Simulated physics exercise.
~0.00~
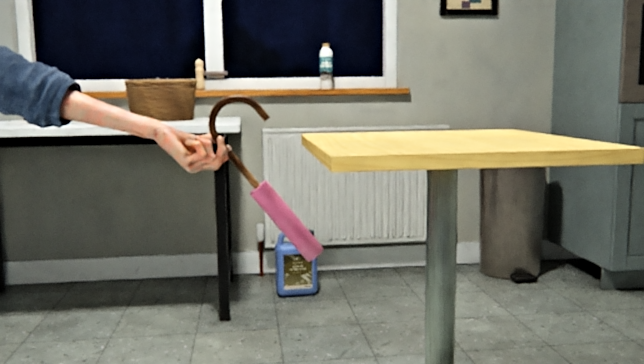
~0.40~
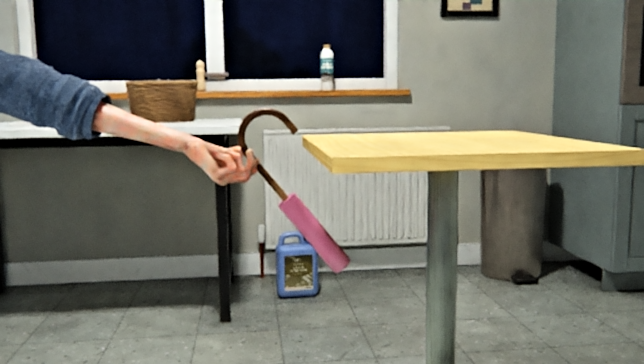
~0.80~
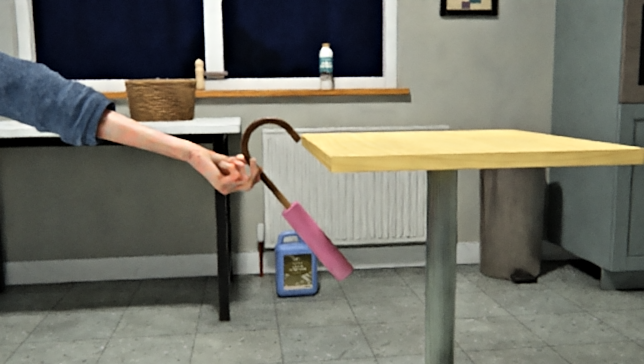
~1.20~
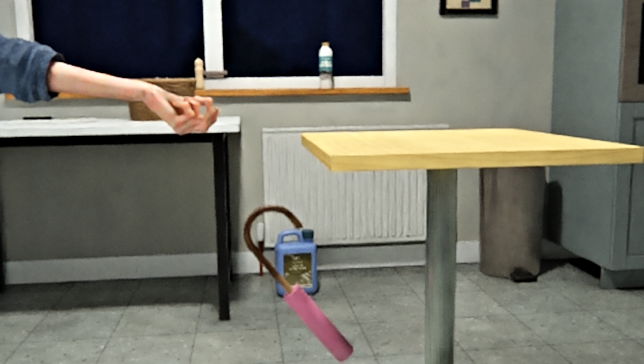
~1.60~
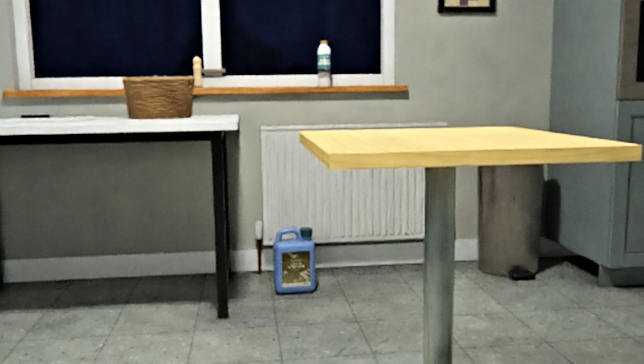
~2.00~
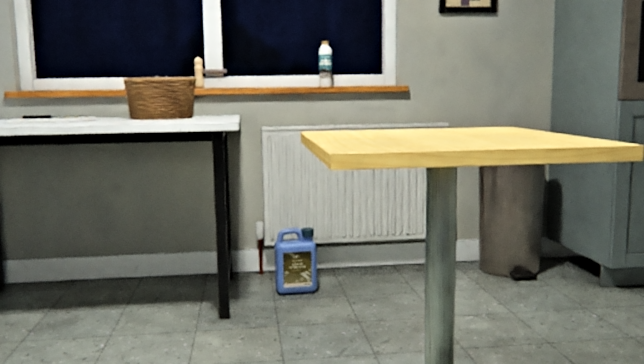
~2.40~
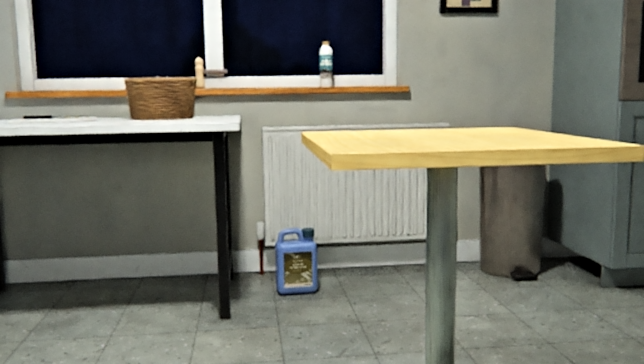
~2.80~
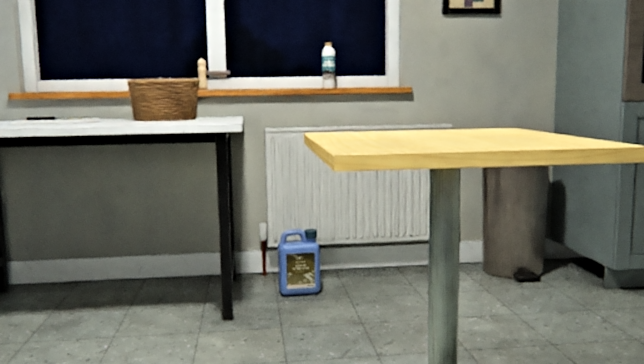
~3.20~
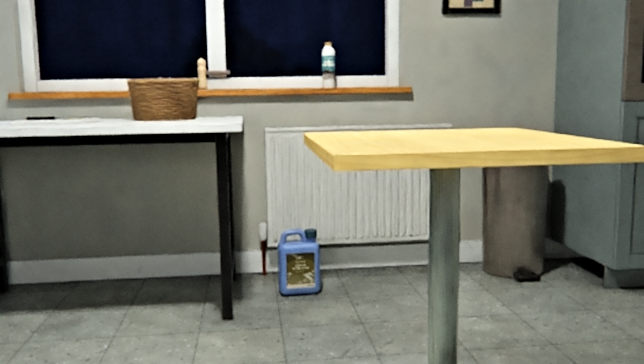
A kitchen with a grey tiled floor is seen from the front by a slightly swaying camera. A pale yellow table on a metal post stands at the right, with a white radiator and a blue jug behind it and a wicker basket on a white-topped table at the left. A hand reaching in from the left holds a pink umbrella with a brown hooked handle, bringing it rightward to the yellow table's near left corner. The fingers open and the arm draws back. The umbrella drops past the edge and out of view, leaving the yellow table bare.
